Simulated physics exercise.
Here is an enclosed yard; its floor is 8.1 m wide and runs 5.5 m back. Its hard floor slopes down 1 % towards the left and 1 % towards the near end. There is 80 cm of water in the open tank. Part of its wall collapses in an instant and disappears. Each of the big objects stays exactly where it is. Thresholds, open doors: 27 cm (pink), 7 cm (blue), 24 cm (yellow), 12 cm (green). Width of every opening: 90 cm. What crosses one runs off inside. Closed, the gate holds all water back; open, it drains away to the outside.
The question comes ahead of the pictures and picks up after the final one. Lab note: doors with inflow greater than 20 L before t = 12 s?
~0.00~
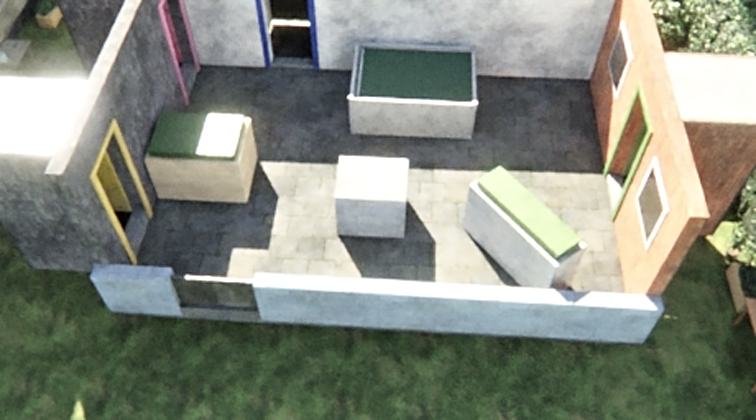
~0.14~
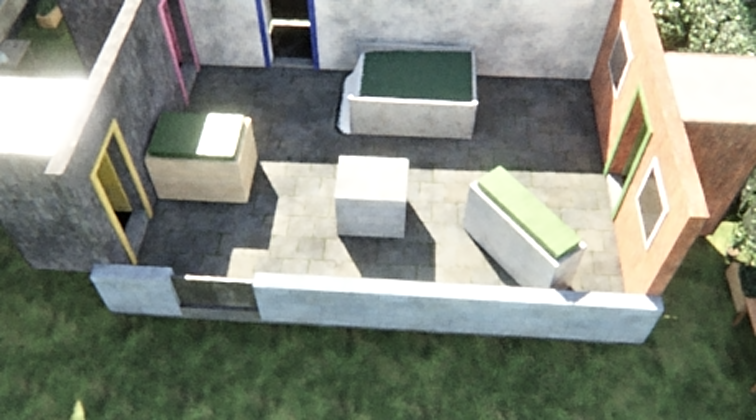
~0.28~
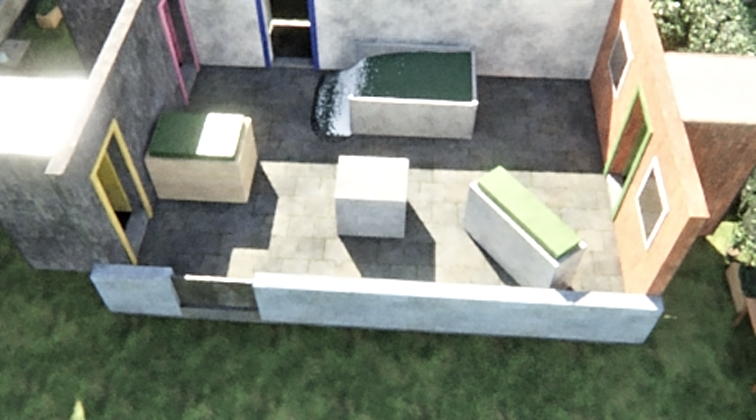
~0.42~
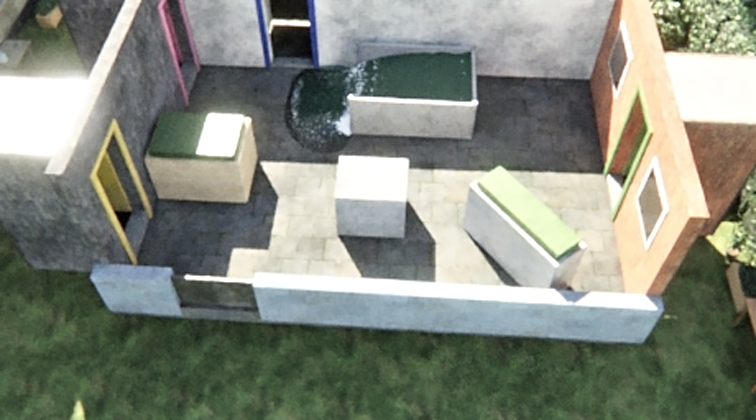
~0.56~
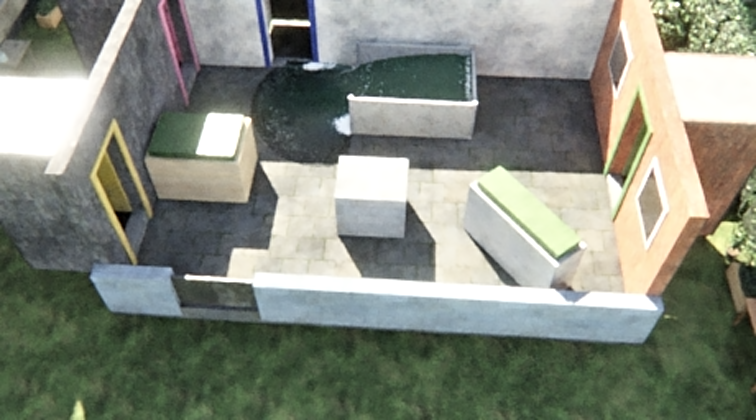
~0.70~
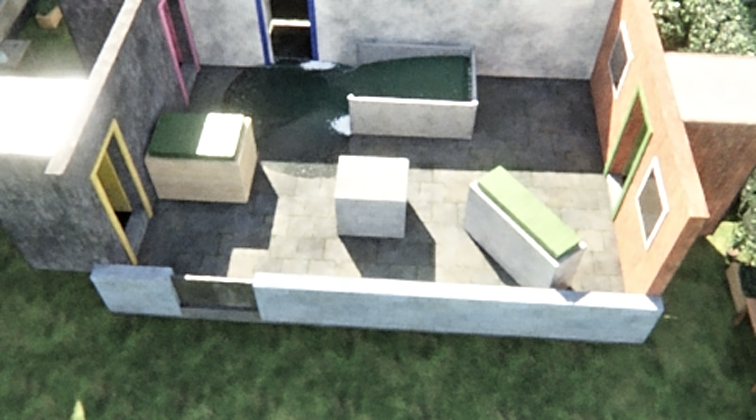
Outcome: Pink door: Past the limit; blue door: Past the limit; yellow door: Within the limit; green door: Within the limit.
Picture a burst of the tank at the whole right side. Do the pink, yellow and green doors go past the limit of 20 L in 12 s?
Outcomes - pink: Not exceeded, yellow: Not exceeded, green: Exceeded.
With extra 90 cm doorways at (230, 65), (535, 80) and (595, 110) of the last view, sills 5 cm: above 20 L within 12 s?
In turn: Beyond it, short of it, short of it.
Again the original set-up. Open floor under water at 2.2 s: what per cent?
Wet share: Near 30 percent.
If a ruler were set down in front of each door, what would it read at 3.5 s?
Depths in centimetres - pink: 32, blue: 10, yellow: 3, green: 0.
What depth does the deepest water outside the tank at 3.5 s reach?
Around 34 centimetres.
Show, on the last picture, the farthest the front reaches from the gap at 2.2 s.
I'd mark it close to (130, 282).
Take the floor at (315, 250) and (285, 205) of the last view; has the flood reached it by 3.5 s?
I'd say drenched, then drenched.
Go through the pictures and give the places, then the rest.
In the first frame, the open tank at (414, 76) is whole and still, 80 cm deep.
In the second frame, water pours out at (357, 94) and has run 0.9 m, to a hidden place; typically 10 cm deep outside, 80 cm at the open tank's back.
In the third frame, the front is at (337, 70), 1.1 m from the gap at (357, 95); 1.4 m2 of floor is under water; 80 cm left at the back of the open tank.
In the fourth frame, the front is at (308, 71), 1.4 m from the gap at (357, 96); 2.6 m2 of floor is under water; 78 cm left at the back of the open tank.
In the fifth frame, the front is at (260, 91), 2.0 m from the gap at (357, 97); 4.4 m2 of floor is under water; 68 cm left at the back of the open tank.
In the sixth frame, the front is at (230, 92), 2.6 m from the gap at (357, 97); 6.1 m2 of floor is under water; 67 cm left at the back of the open tank.
After 1.4 s water covers 25 % of the floor and is deepest (50 cm) near (199, 69); pink door 43 cm at the sill, 11 L in, blue door 17 cm at the sill, 15 L in, yellow door not reached, green door not reached.
After 2.2 s water covers 30 % of the floor and is deepest (50 cm) near (177, 138); pink door 47 cm at the sill, 87 L in, blue door 16 cm at the sill, 50 L in, yellow door 3 cm at the sill, 0 L in, green door not reached.
After 3.5 s water covers 40 % of the floor and is deepest (34 cm) near (267, 71); pink door 32 cm at the sill, 176 L in, blue door 10 cm at the sill, 79 L in, yellow door 3 cm at the sill, 0 L in, green door not reached.
After 7.0 s water covers 80 % of the floor and is deepest (15 cm) near (349, 190); pink door 14 cm at the sill, 185 L in, blue door 11 cm at the sill, 213 L in, yellow door 3 cm at the sill, 0 L in, green door not reached.
After 12.0 s water covers 95 % of the floor and is deepest (12 cm) near (126, 291); pink door 9 cm at the sill, 185 L in, blue door 8 cm at the sill, 224 L in, yellow door 10 cm at the sill, 0 L in, green door 4 cm at the sill, 0 L in.
